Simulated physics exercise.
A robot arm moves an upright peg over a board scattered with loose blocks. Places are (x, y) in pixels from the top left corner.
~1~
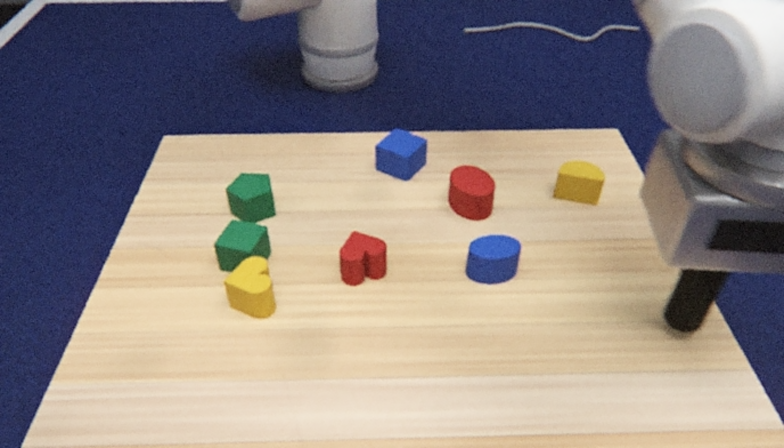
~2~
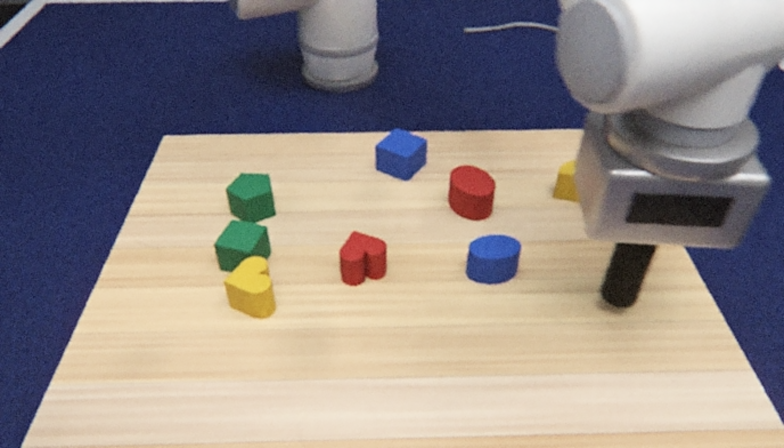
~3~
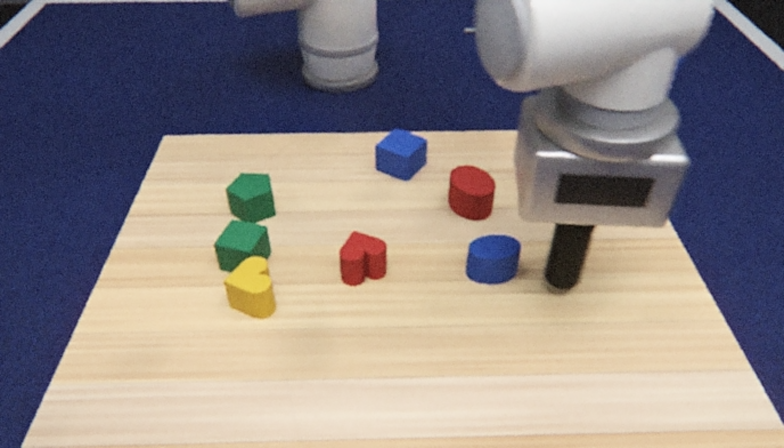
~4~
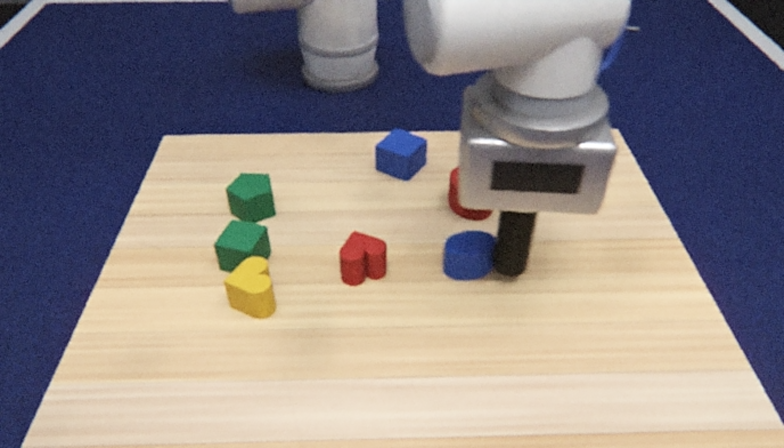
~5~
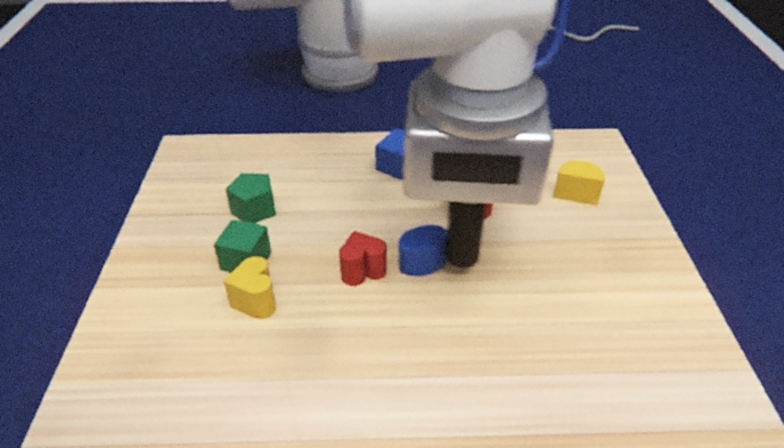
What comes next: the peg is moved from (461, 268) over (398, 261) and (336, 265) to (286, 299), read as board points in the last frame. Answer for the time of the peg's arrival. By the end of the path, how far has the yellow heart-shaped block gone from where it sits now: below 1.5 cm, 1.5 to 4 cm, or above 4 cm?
More than 4 cm.
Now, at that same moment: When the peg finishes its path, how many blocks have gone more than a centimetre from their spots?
The result: Three blocks or more.
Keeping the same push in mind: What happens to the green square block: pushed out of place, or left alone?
When the path is over, the green square block is still on its spot.
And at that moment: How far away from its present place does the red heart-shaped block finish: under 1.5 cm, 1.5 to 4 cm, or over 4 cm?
The move is long, over 4 cm.
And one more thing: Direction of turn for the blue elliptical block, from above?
From the top: Counterclockwise.
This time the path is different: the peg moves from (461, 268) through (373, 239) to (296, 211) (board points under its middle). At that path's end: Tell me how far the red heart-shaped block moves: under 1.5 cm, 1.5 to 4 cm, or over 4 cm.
The block winds up 1.5 to 4 cm from where it is now.
The first path, step by step. One third of the way, peg at (398, 250); red heart-shaped block at (312, 252), turned 15° anticlockwise; blue elliptical block at (359, 234), turned 15° anticlockwise.
Two thirds of the way, peg at (334, 254); yellow heart-shaped block at (234, 282); red heart-shaped block at (268, 265), turned 40° anticlockwise; blue elliptical block at (300, 234), turned 50° anticlockwise.
At the end, peg at (284, 287); green square block not moved; yellow heart-shaped block at (198, 297); red heart-shaped block at (237, 283), turned 30° anticlockwise; blue elliptical block at (287, 233), turned 40° anticlockwise.
